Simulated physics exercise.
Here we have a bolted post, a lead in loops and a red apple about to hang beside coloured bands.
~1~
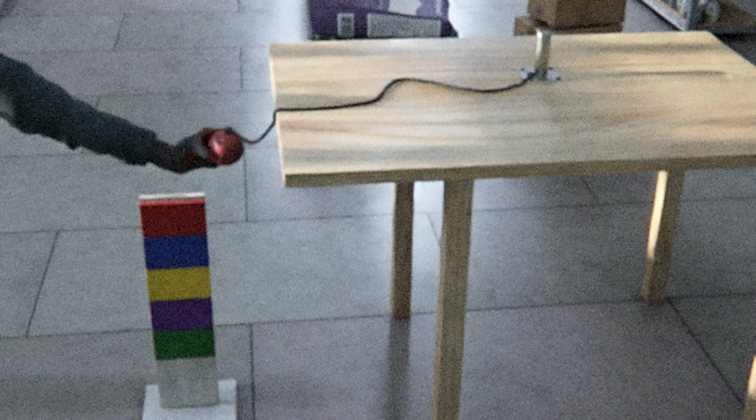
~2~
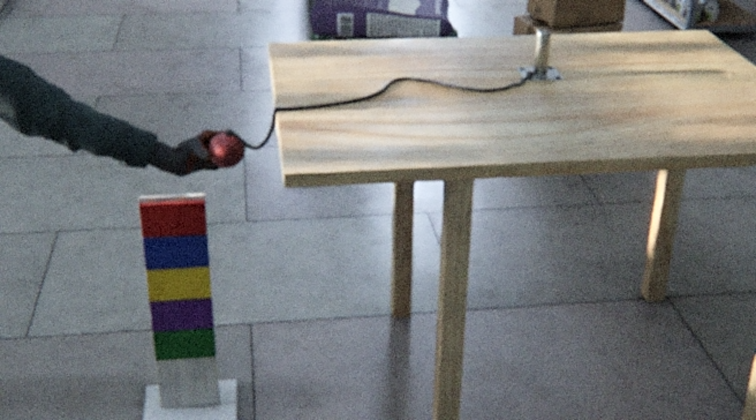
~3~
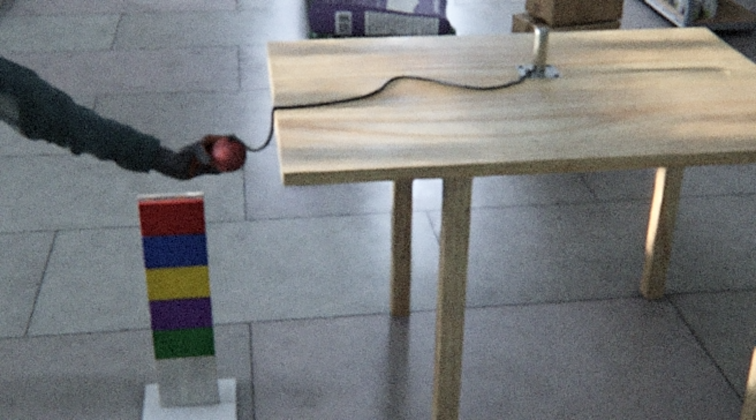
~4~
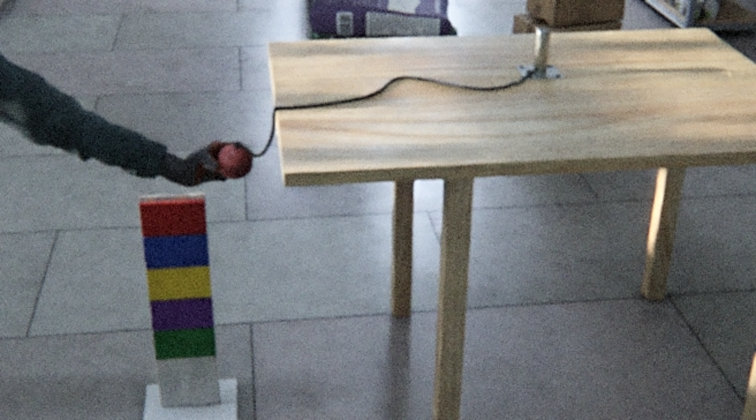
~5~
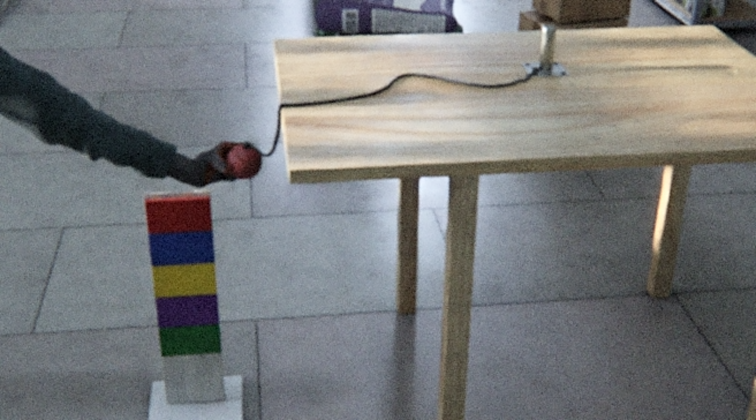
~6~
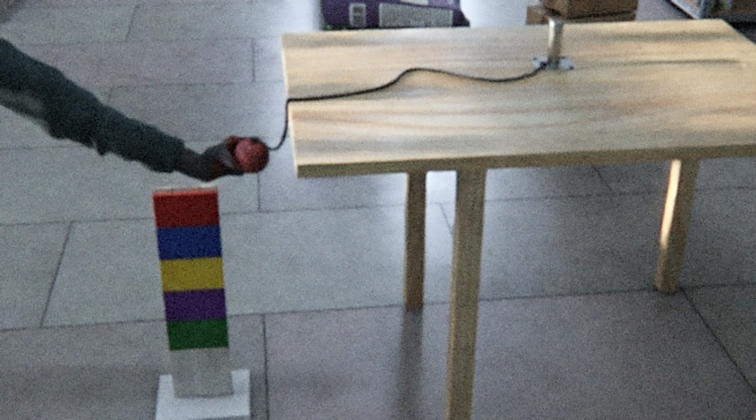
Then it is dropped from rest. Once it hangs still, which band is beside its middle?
Its centre hangs level with the blue band.
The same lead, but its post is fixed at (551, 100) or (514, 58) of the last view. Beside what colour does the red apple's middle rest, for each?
It would be yellow; yellow.
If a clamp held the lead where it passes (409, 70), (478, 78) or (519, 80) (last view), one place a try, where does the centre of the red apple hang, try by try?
In that order: (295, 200), (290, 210) and (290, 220).
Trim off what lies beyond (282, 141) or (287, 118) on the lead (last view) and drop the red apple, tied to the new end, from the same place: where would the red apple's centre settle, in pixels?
About (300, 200) and (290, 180).
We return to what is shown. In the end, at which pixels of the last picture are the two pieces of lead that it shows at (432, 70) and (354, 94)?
They go to (404, 78) and to (293, 89).
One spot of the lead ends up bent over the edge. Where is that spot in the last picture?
That spot is around (349, 95).
Early on, apple near (268, 233); level with blue.
Midway, apple near (313, 214); level with blue.
Near the end, apple near (297, 231); level with blue.
Finally, apple near (284, 233); level with blue. Its middle rests at the blue band.
